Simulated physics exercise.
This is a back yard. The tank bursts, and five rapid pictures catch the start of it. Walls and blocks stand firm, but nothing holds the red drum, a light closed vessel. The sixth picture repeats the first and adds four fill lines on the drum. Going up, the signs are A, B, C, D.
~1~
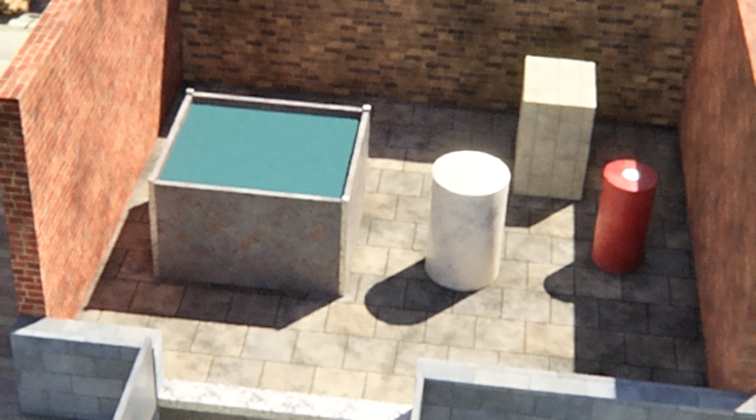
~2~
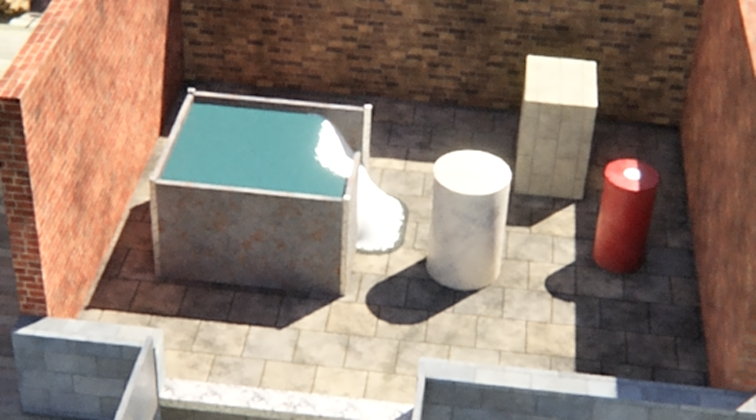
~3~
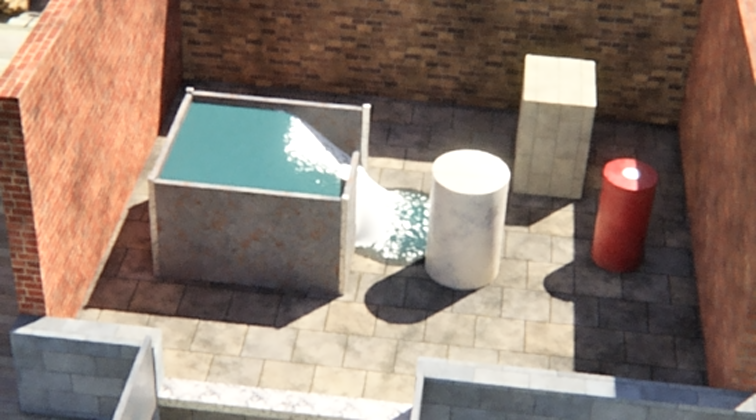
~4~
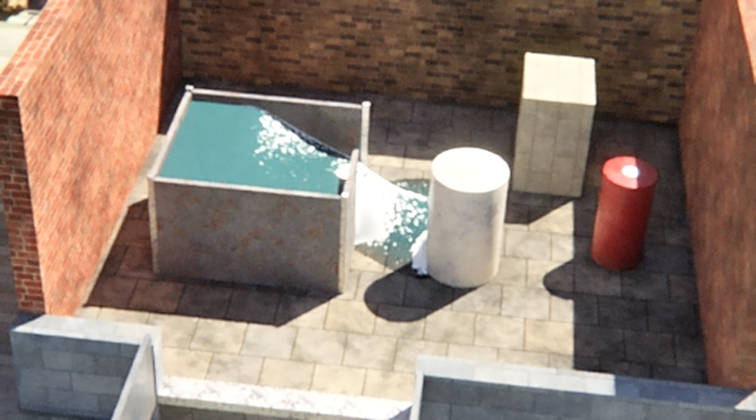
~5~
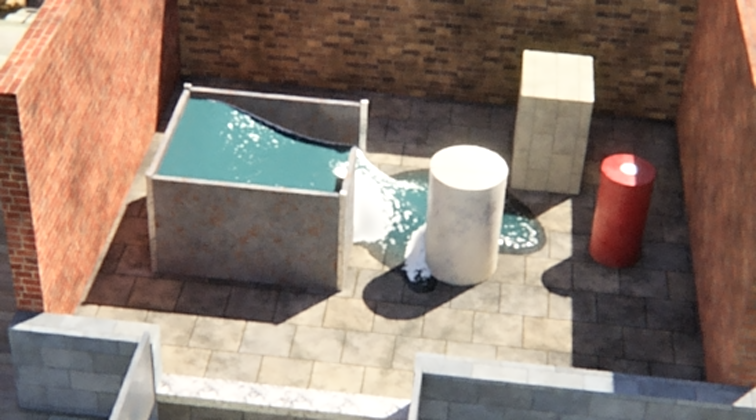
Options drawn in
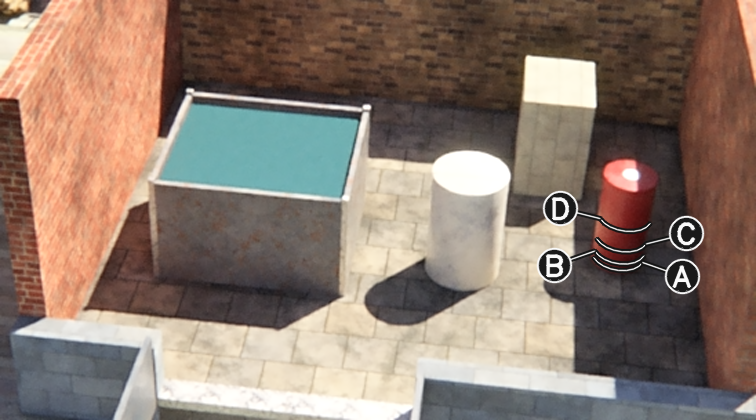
A large tank pours foaming water from its right side, which spreads around a white cylinder.
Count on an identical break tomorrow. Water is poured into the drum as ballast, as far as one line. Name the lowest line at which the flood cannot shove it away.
The limit is D.
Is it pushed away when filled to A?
Yes, that goes wrong.
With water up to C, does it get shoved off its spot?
Yes, it does.
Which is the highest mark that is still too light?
C.
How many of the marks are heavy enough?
One of them.
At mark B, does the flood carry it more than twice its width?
Yes.
On the marked copy, A at (618, 270); B at (619, 263); C at (621, 251); D at (625, 231); from the bottom up A, B, C, D.
If A is chosen, it is pushed about 9 times its own width away.
If B is chosen, it is pushed about 4 times its own width away.
If C is chosen, it is pushed about its own width away.
If D is chosen, it does not move.
